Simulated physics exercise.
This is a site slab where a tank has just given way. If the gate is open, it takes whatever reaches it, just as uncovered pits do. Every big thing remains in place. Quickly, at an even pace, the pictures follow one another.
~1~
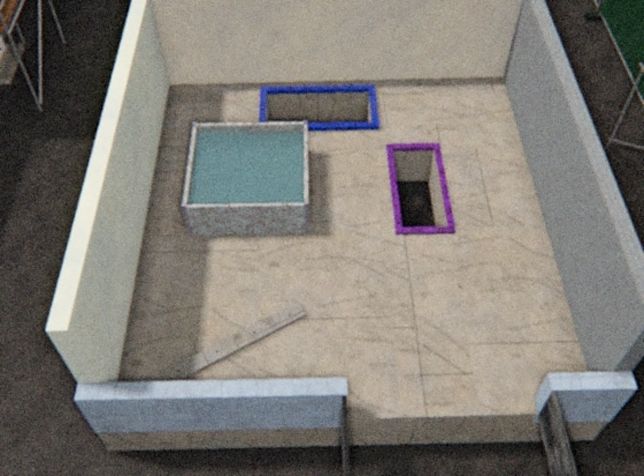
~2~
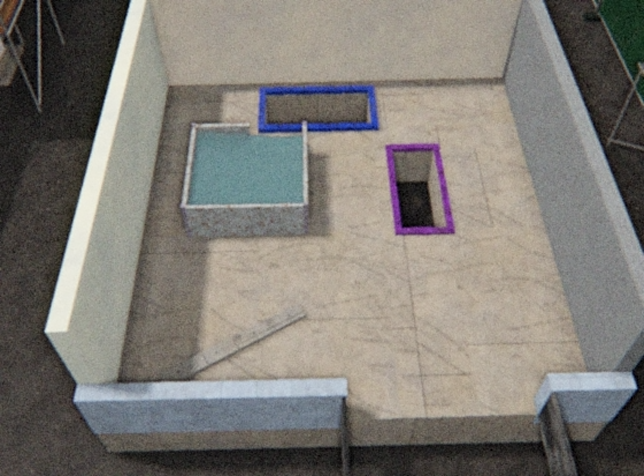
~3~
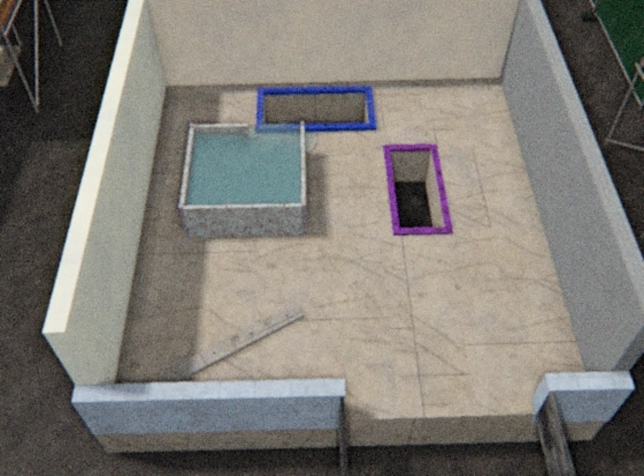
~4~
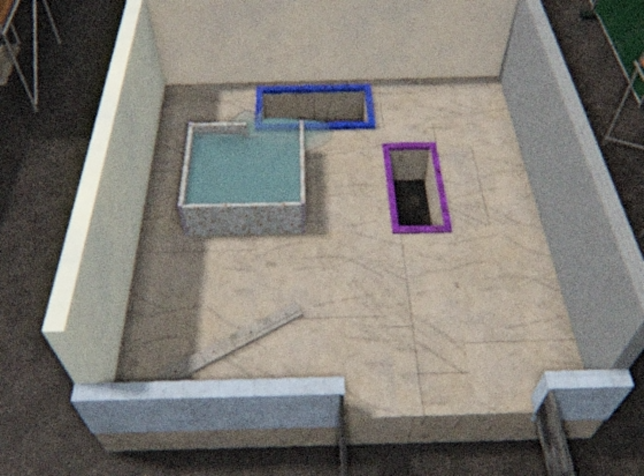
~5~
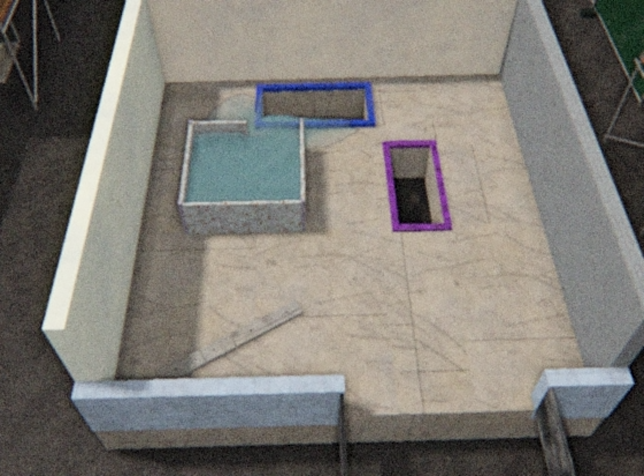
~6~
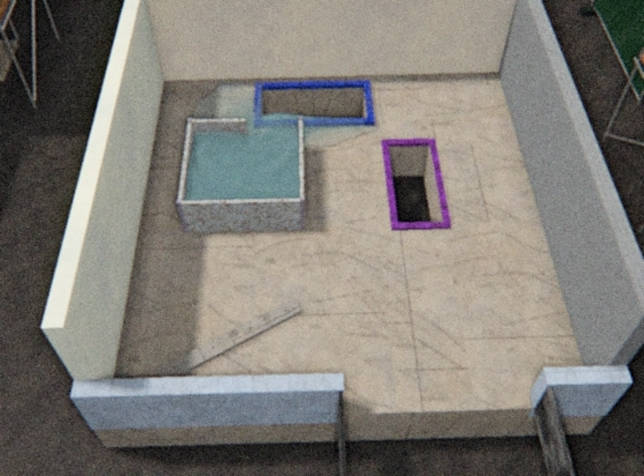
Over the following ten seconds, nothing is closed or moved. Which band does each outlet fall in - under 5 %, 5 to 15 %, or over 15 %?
Bands: The gate is in the under 5 % band; the blue pit is in the over 15 % band; the purple pit is in the under 5 % band.
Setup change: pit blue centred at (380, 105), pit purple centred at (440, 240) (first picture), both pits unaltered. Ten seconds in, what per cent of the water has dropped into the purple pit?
Share, purple pit, approx.: 0 in a hundred.
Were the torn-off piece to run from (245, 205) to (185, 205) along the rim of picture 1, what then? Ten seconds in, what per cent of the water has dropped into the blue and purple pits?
Blue: 0 percent; purple: 0 percent.
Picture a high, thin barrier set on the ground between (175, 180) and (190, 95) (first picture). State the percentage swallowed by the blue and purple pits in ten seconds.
Shares in percent - blue: 40; purple: 4.
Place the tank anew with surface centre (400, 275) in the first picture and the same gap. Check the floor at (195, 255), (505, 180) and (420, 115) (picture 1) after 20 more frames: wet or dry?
In sequence: Unflooded, next inundated, then unflooded.
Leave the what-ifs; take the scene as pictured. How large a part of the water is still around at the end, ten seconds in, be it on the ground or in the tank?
It comes to roughly 60 per cent.
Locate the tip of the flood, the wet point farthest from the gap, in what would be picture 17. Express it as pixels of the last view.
My estimate: Roughly (506, 128).
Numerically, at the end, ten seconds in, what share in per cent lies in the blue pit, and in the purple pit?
About 38 %, then about 4 %.
A moment on, water covers 10 % of the floor; the gate 0 %, the blue pit 15 %, the purple pit 0 %.
Next, water covers 15 % of the floor; the gate 0 %, the blue pit 24 %, the purple pit 0 %.
Then, water covers 25 % of the floor; the gate 0 %, the blue pit 32 %, the purple pit 1 %.
Later, water covers 40 % of the floor; the gate 0 %, the blue pit 37 %, the purple pit 3 %.
In the end, water covers 55 % of the floor; the gate 0 %, the blue pit 37 %, the purple pit 3 %.
